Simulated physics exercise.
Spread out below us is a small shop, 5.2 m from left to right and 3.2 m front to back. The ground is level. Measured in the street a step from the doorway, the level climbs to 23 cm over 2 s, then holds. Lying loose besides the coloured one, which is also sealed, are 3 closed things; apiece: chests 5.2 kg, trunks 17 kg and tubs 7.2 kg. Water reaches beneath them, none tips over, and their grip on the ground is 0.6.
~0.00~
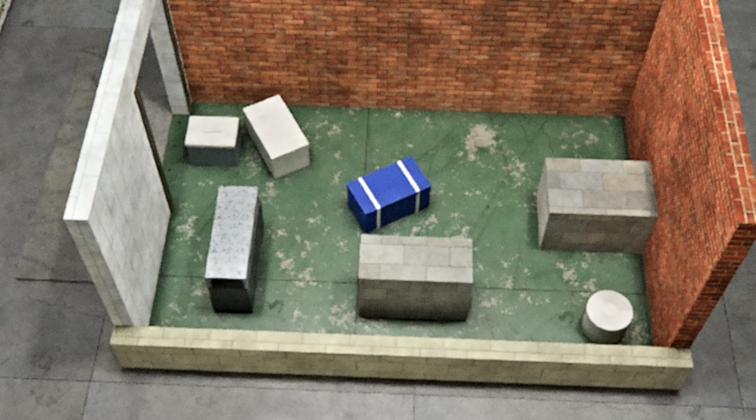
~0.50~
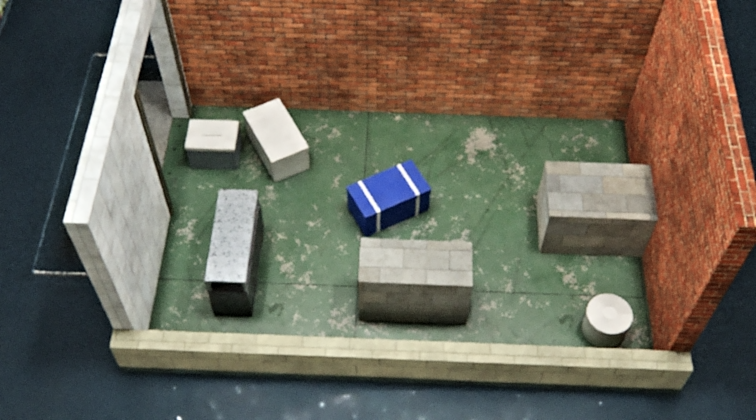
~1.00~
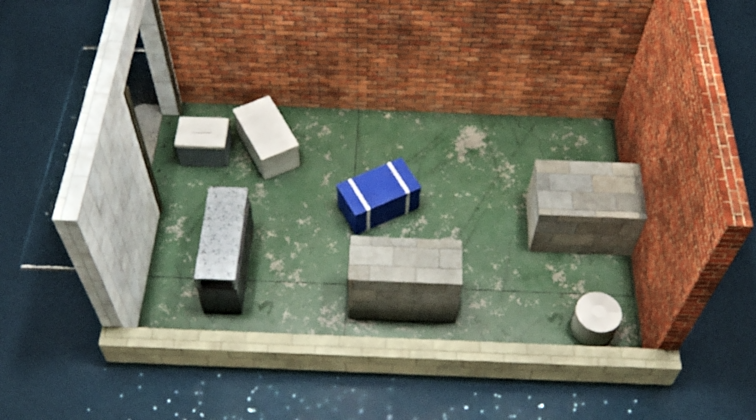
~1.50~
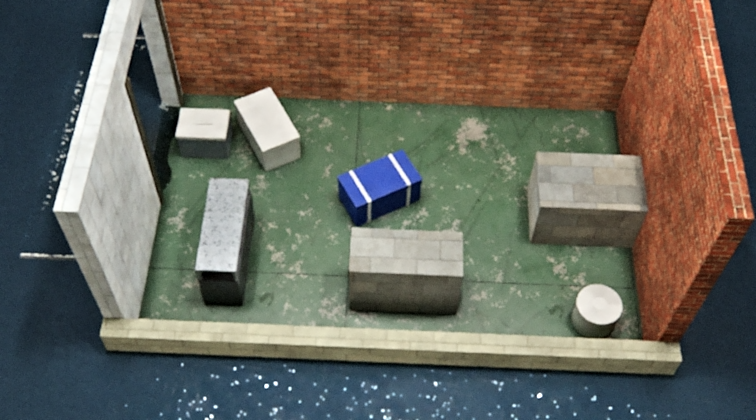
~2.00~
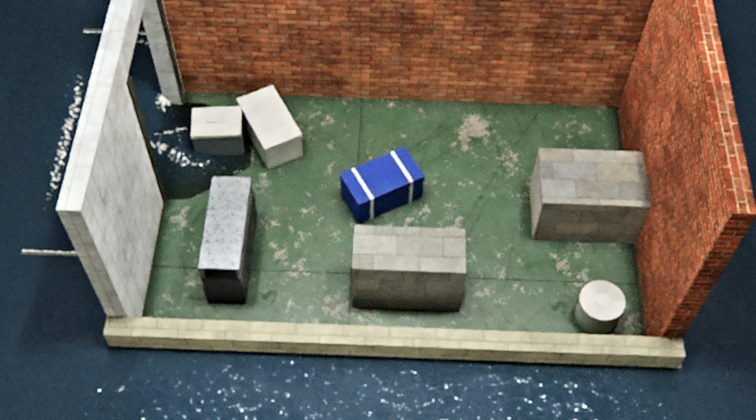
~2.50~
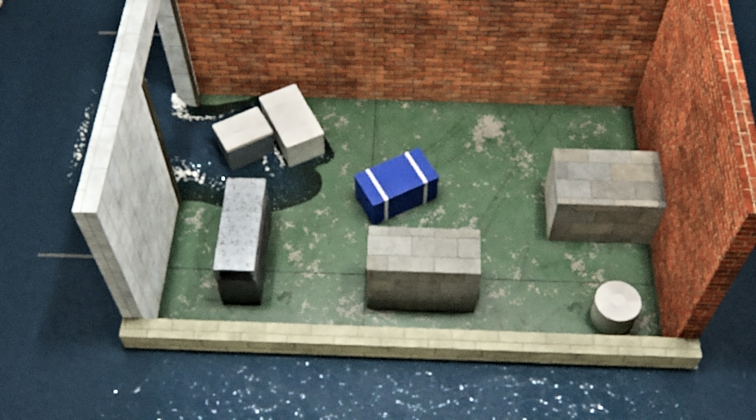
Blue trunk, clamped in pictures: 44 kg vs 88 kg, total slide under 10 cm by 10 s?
The heavier option is essential.
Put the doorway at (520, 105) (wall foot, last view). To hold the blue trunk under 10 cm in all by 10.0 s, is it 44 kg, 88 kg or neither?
Result: Lighter option suffices.
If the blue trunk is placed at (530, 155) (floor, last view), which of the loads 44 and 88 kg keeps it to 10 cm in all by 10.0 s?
Outcome - success with heavier only.
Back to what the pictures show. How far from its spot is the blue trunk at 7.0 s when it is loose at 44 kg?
It would be some 10 cm from its spot.
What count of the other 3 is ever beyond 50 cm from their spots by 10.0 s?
I make it 3.
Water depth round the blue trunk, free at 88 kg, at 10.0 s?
13 cm, roughly.
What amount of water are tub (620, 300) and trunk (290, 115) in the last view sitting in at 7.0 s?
Around 2 cm and 19 cm.
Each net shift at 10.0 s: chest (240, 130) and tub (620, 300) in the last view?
In that order: 200 cm, 60 cm.
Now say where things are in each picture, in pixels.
The first picture shows the blue trunk at (389, 185) rests on the ground; 0.0 m2 under water; 0 of 4 have shifted.
The second picture shows the blue trunk at (389, 188) rests on the ground; water covers 0.0 m2; 0 of 4 have shifted.
The third picture shows the blue trunk at (379, 186), on the bottom; 0.0 m2 under water; 0 of 4 have shifted.
The fourth picture shows the blue trunk at (380, 178) rests on the ground; 0.0 m2 under water; 0 of 4 have shifted.
The fifth picture shows the blue trunk at (382, 175) rests on the ground; 0.8 m2 under water; 1 of 4 have shifted.
The sixth picture shows the blue trunk at (397, 176), on the bottom; 1.7 m2 under water; 2 of 4 have shifted.
After 3.5 s the blue trunk would be 0 cm from its start with 44 kg and 0 cm from its start with 88 kg; 6 cm of water round it then.
After 4.5 s the blue trunk would be 7 cm from its start with 44 kg and 0 cm from its start with 88 kg; 7 cm of water round it then.
After 7.0 s the blue trunk would be 8 cm from its start with 44 kg and 0 cm from its start with 88 kg; 7 cm of water round it then.
After 10.0 s the blue trunk would be 54 cm from its start with 44 kg and 0 cm from its start with 88 kg; 13 cm of water round it then.
